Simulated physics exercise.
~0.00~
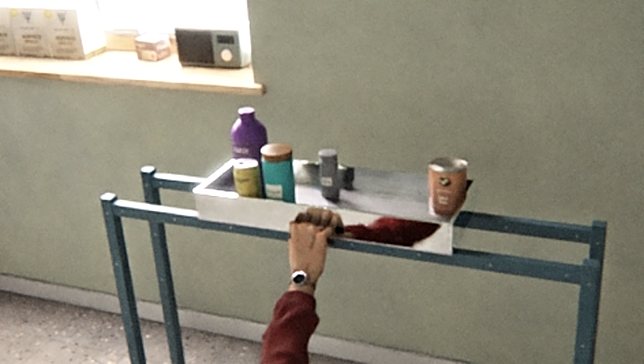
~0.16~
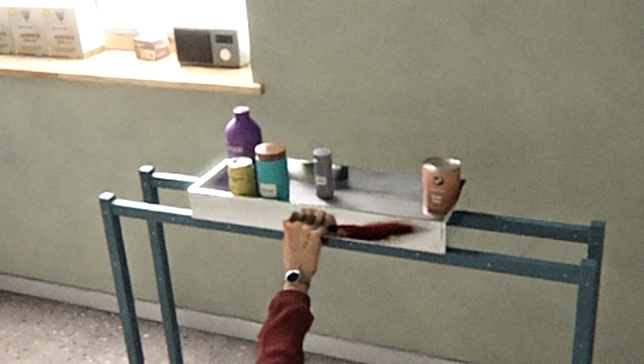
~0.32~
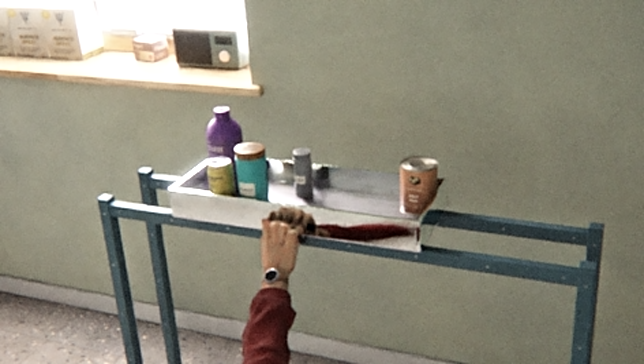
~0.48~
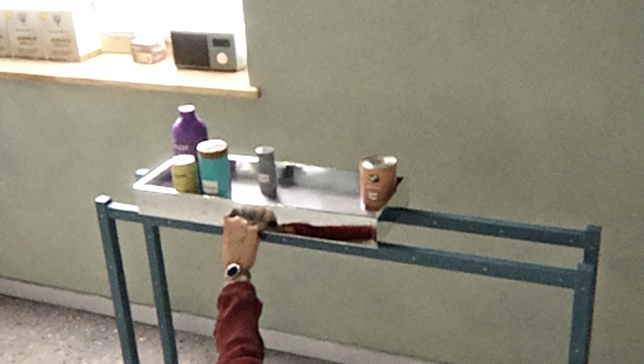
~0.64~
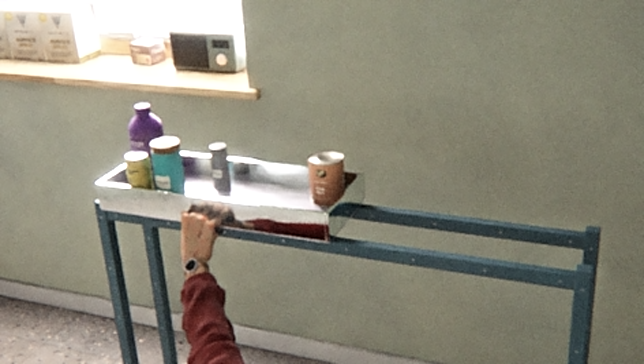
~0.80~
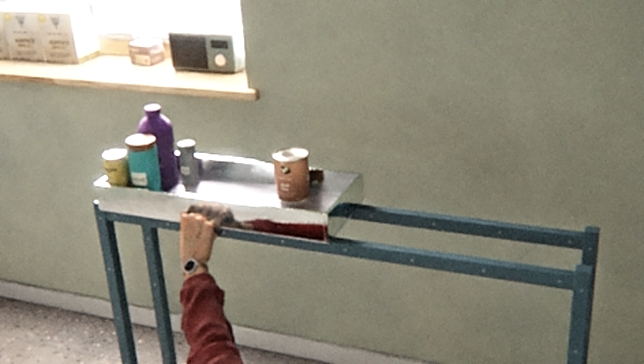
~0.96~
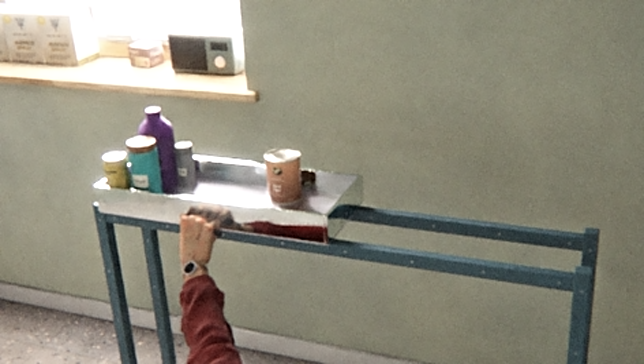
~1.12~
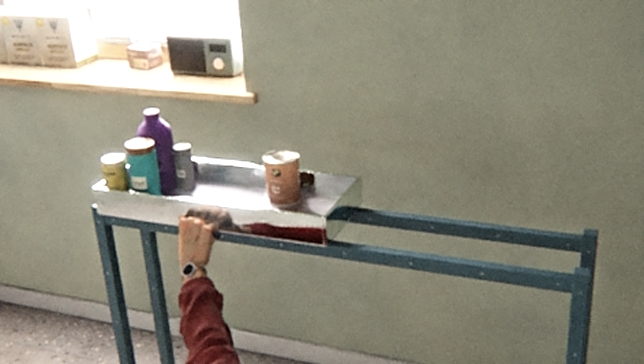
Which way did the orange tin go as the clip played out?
It went to the left, first riding along with the tray and then sliding a bit farther that way after the tray had stopped.
